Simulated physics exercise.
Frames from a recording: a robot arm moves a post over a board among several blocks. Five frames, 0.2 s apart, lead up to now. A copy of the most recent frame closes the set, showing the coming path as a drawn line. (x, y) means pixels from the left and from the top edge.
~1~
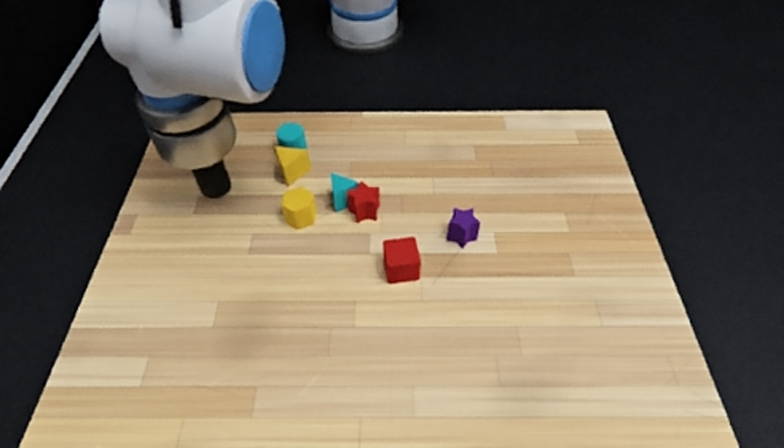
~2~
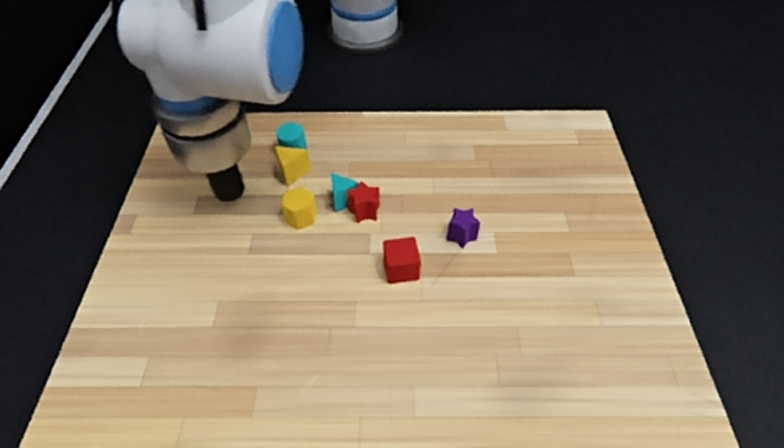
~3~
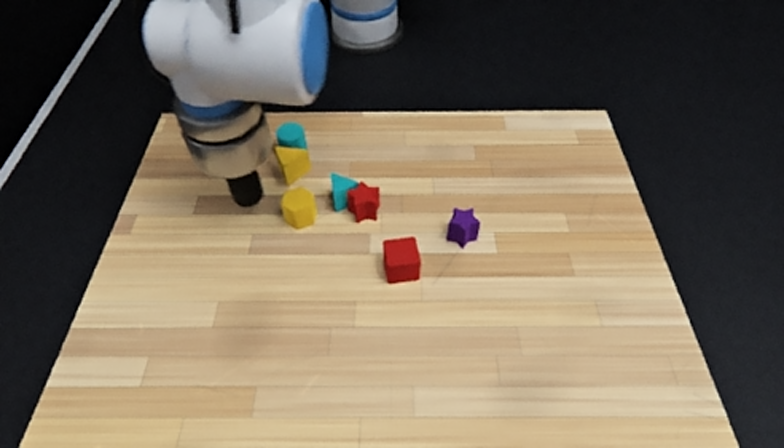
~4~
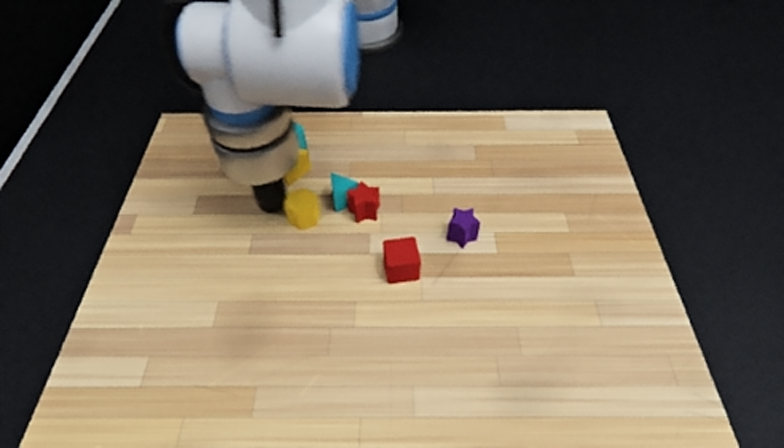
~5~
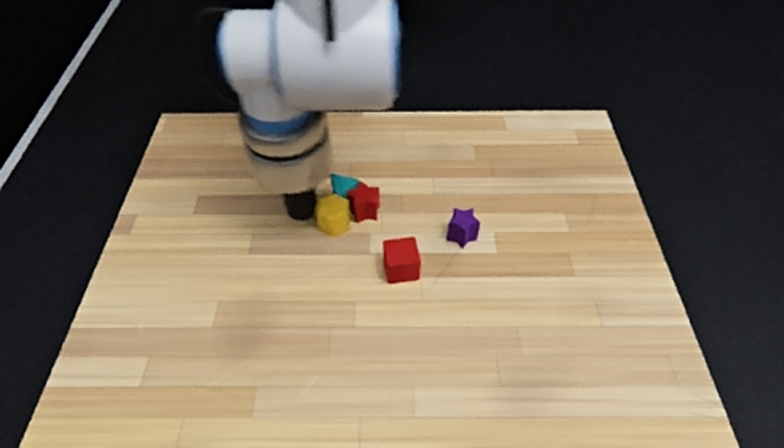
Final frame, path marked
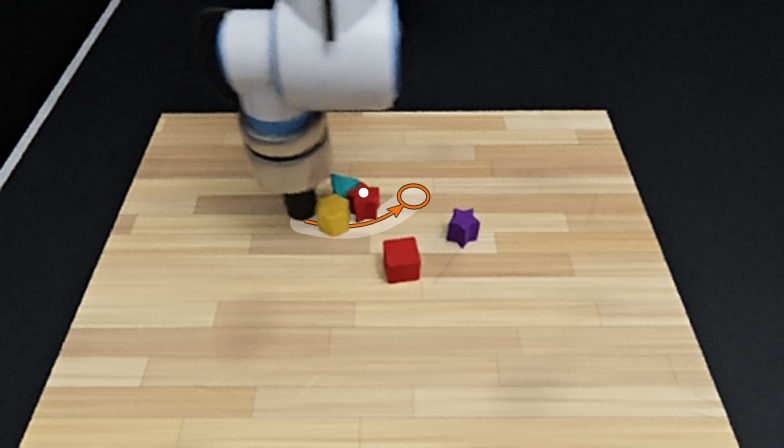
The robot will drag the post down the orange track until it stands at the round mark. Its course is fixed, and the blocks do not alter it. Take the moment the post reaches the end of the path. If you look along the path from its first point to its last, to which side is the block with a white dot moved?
Sideways, to the left.
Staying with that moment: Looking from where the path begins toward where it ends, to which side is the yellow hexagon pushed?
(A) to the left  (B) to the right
B.
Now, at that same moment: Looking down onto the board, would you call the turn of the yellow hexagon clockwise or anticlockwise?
Seen from overhead, it turns clockwise.
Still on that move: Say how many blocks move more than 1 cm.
Two will move.
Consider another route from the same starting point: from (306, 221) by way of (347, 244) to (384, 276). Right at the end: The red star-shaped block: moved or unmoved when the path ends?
Moved.
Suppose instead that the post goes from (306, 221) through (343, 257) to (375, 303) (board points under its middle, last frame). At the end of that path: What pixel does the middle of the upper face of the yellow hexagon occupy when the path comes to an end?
It ends at (365, 219).
The line goes from (306, 221) over (345, 226) and (384, 217) to (414, 196); the dot is on the red star-shaped block.
What follows on the original path. One third of the way, post (345, 215); yellow hexagon (374, 212); red star-shaped block (378, 190), turned 50° anticlockwise.
Two thirds of the way, post (385, 205); yellow hexagon (409, 214), turned 50° clockwise; red star-shaped block (399, 180), turned 105° anticlockwise.
At the end, post (414, 185); yellow hexagon (410, 214), turned 50° clockwise; turquoise triangle unmoved; red star-shaped block (425, 160), turned 110° anticlockwise.
